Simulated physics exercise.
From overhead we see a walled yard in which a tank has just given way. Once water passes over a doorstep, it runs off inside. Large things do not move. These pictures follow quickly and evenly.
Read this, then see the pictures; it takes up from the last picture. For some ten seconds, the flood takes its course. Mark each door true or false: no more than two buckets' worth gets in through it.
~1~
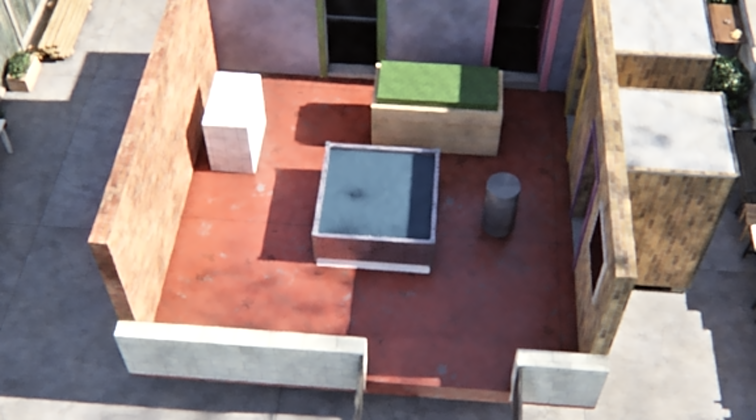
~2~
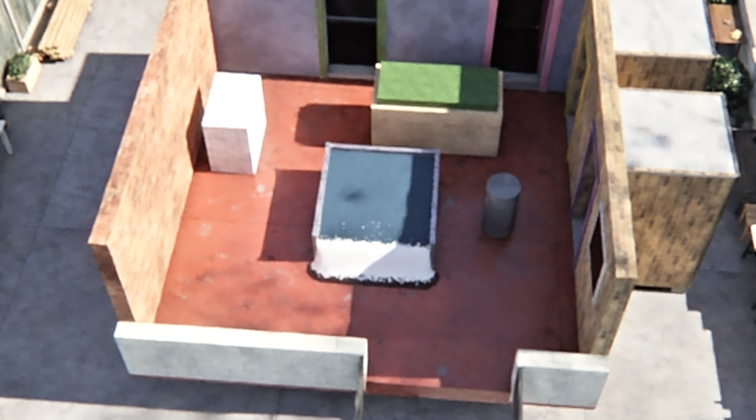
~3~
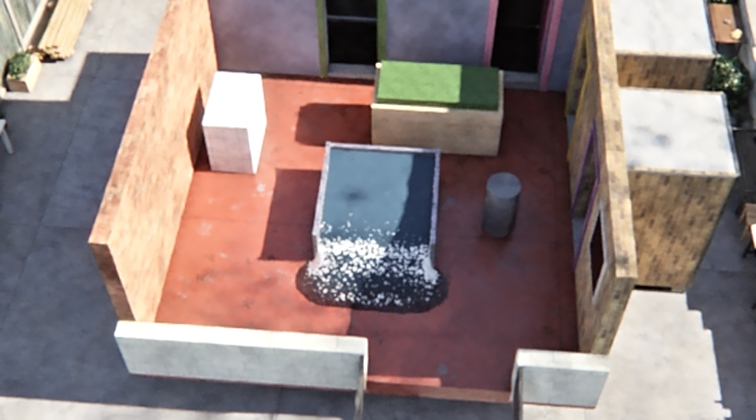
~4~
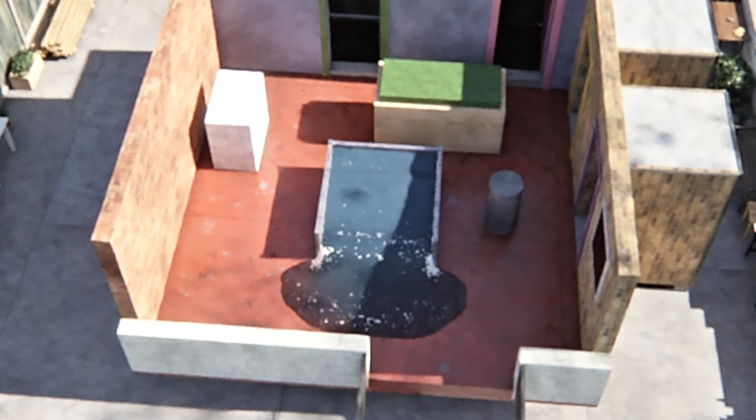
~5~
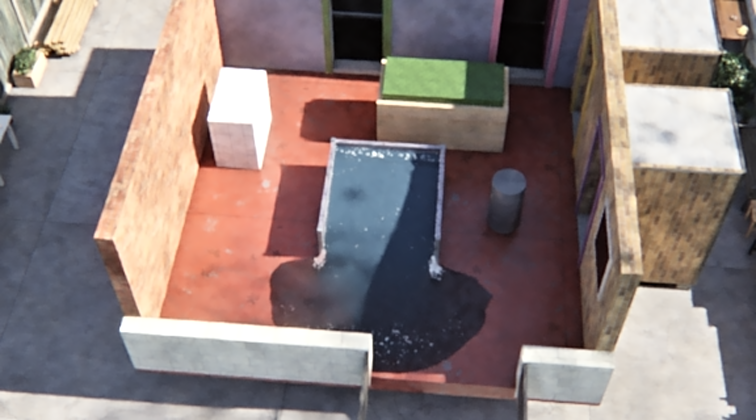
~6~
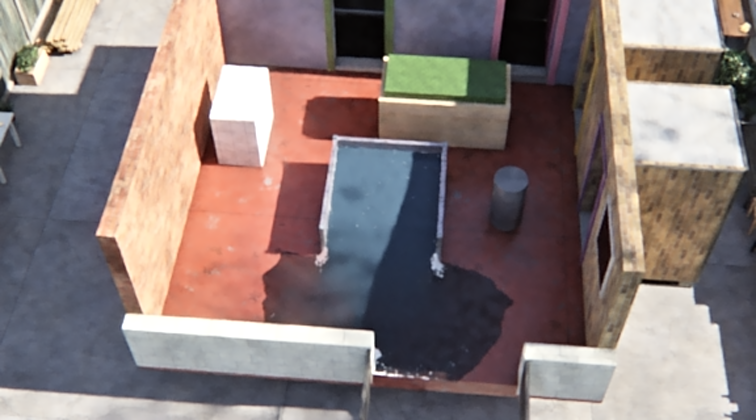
Yellow door: True, pink door: True, green door: True, purple door: True.
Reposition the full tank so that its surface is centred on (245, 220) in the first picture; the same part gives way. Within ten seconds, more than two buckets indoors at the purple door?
As far as I can tell, purple gets swamped.
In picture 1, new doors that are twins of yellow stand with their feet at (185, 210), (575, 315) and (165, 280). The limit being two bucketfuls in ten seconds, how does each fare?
The three doors, in turn: Is short of it, is short of it, is beyond it.
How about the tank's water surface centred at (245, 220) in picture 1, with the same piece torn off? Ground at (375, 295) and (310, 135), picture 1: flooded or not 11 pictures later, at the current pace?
The first spot is inundated and the second is left dry.
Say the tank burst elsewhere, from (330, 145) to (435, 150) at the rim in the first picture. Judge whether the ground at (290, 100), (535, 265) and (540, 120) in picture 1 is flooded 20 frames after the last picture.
The first point is soaked, the second soaked, the third soaked.
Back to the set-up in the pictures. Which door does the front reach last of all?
I'd go with the door marked pink.
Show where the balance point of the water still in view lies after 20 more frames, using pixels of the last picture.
(328, 277).
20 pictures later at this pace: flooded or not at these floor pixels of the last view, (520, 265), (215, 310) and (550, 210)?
First spared, then swamped, then spared.
A moment on, water covers 25 % of the floor; the yellow door not reached, the pink door not reached, the green door not reached, the purple door not reached.
Next, water covers 25 % of the floor; the yellow door not reached, the pink door not reached, the green door not reached, the purple door not reached.
Then, water covers 40 % of the floor; the yellow door not reached, the pink door not reached, the green door not reached, the purple door not reached.
Later, water covers 65 % of the floor; the yellow door not reached, the pink door not reached, the green door not reached, the purple door wet at the sill, nothing in.
In the end, water covers 90 % of the floor; the yellow door wet at the sill, nothing in, the pink door wet at the sill, nothing in, the green door wet at the sill, nothing in, the purple door wet at the sill, nothing in.
